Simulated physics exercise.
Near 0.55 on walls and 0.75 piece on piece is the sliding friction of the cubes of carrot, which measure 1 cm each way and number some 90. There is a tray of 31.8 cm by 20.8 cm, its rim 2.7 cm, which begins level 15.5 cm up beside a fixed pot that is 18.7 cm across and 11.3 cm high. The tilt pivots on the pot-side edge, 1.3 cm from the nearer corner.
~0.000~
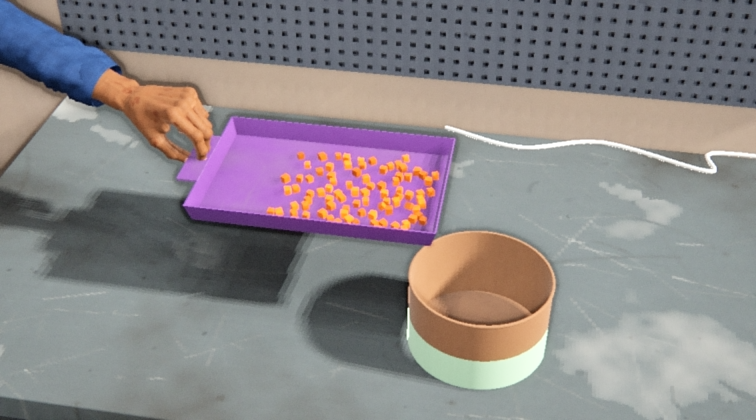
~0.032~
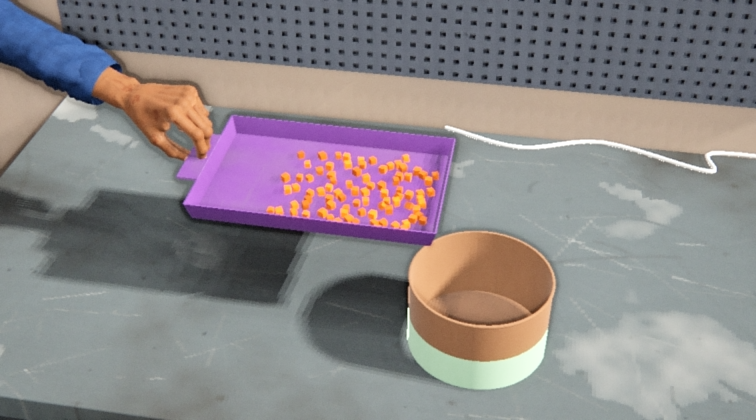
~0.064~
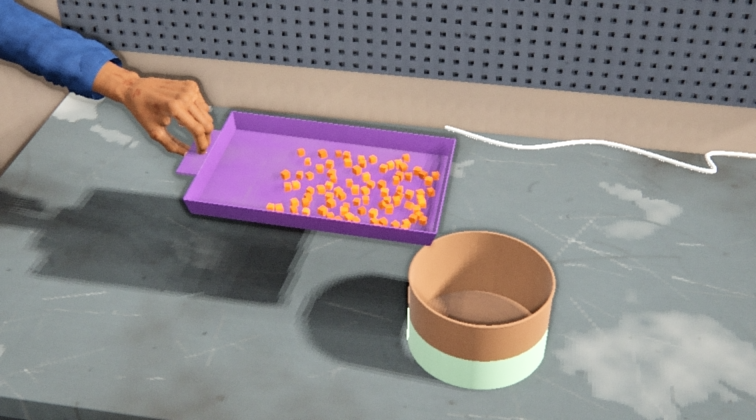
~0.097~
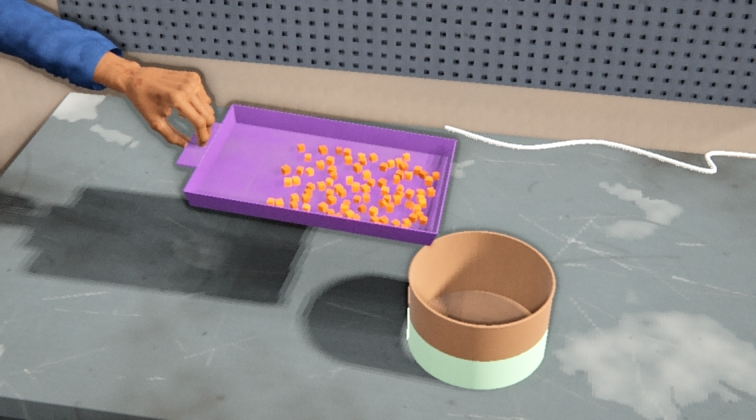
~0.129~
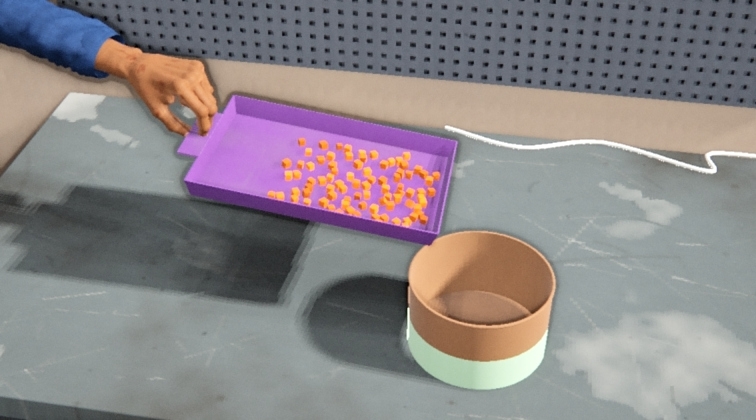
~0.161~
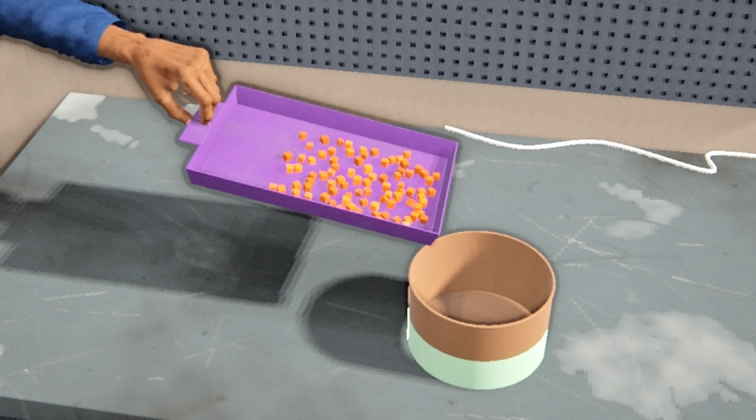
A purple tray of small orange pieces sat level at first, then a hand in a blue sleeve raised its left end, slanting it toward the brown and pale green pot, which stayed still.
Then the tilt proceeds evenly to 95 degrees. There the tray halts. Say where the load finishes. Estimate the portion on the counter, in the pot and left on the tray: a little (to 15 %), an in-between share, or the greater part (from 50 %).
Counter: The greater part; pot: An in-between share; tray: A little.
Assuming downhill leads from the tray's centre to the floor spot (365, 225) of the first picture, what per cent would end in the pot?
About 95 per cent.
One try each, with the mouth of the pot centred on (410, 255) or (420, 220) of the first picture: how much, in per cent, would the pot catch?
First try about 35 per cent, second try about 65 per cent.
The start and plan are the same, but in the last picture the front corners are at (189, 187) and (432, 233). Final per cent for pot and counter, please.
Per cent by place - pot 80, counter 20.
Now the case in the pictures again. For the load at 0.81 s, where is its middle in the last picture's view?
Roughly (446, 202).
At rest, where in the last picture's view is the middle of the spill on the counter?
Around (484, 264).
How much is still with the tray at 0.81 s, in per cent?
Around 75 percent.
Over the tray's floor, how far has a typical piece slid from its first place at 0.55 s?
Some 4 cm.
Then, at 0.55 s, tilt 52 degrees; the tray holds 100 %, the pot 0 %.
After 0.81 s, tilt 79 degrees; the tray holds 75 %, the pot 5 %.
Then, at 1.17 s, tilt 95 degrees; the tray holds 25 %, the pot 30 %.
At rest (2.5 s), counter 65 %, pot 35 %, tray 0 %.
